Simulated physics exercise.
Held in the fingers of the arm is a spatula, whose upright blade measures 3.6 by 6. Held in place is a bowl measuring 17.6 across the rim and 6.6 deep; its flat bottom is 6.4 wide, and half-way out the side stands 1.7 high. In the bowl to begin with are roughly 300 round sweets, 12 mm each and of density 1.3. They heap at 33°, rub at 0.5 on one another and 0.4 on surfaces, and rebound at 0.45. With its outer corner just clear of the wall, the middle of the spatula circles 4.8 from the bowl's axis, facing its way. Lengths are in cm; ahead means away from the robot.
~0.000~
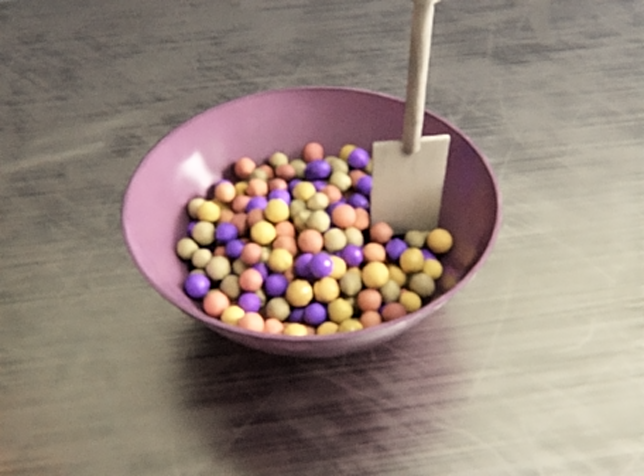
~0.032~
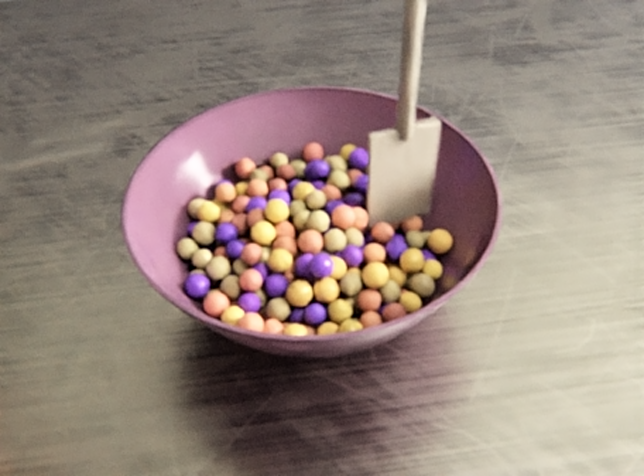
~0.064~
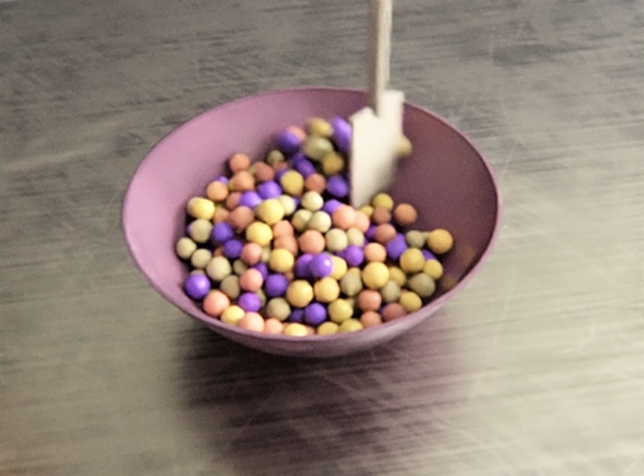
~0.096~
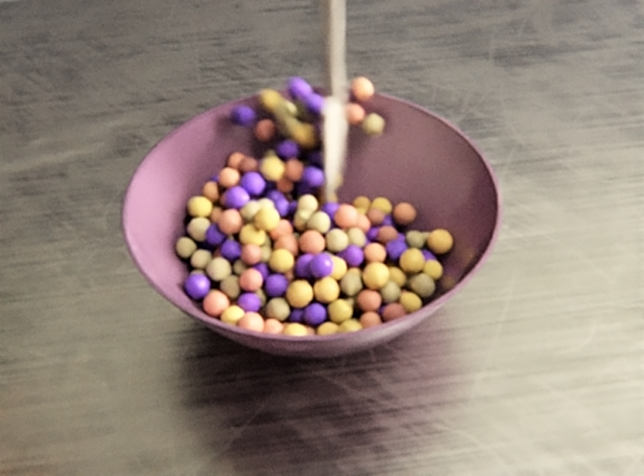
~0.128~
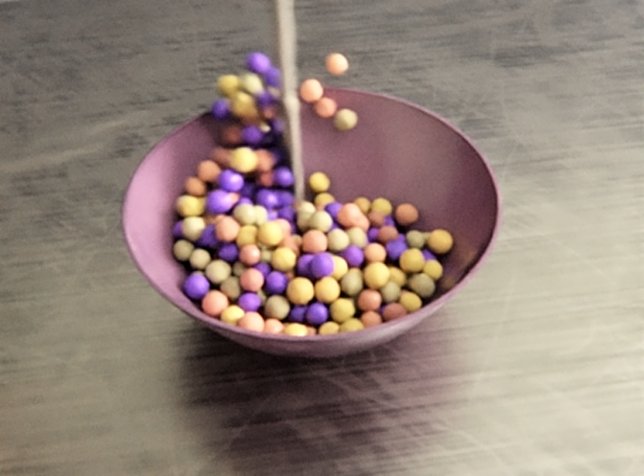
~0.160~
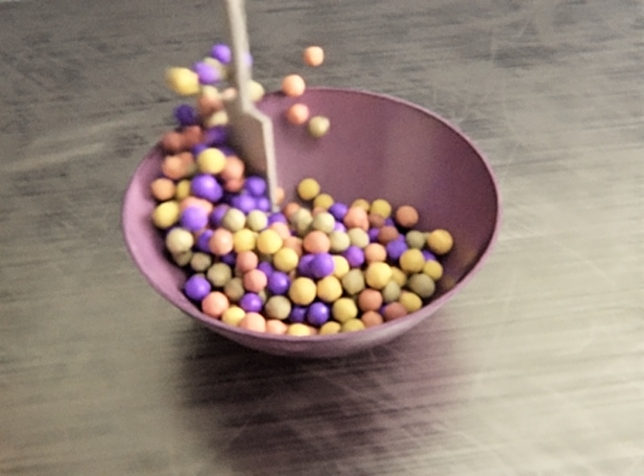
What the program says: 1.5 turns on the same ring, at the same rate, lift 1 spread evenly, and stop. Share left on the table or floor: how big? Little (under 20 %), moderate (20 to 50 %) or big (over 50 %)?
Moderate.
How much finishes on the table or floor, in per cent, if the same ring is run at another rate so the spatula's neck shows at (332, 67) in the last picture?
About 10 %.
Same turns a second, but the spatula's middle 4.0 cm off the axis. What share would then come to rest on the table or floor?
In that case roughly 30 per cent.
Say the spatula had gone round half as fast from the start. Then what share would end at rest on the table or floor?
It would come to around 10 percent.
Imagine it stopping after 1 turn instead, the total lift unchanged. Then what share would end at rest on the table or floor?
About 20 per cent.
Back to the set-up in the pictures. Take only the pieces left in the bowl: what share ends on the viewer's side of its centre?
It comes to near 50 percent.
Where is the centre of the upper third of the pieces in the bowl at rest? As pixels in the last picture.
Close to (317, 250).
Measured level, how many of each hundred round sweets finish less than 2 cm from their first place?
Result: Close to 25 per cent of the load.
By 0.34 s, 284° round, highest piece 10 above the table; 251 in the bowl, 19 on the table or floor, 27 in flight or on the tool.
By 0.51 s, 83° round, highest piece 10 above the table; 219 in the bowl, 68 on the table or floor, 10 in flight or on the tool.
By 0.80 s, 180° round, highest piece 5 above the table; 204 in the bowl, 93 on the table or floor.
By 1.50 s, 180° round, highest piece 5 above the table; 204 in the bowl, 93 on the table or floor.
Final count, 204 in the bowl, 93 on the table or floor. That is 31 % on the table or floor.
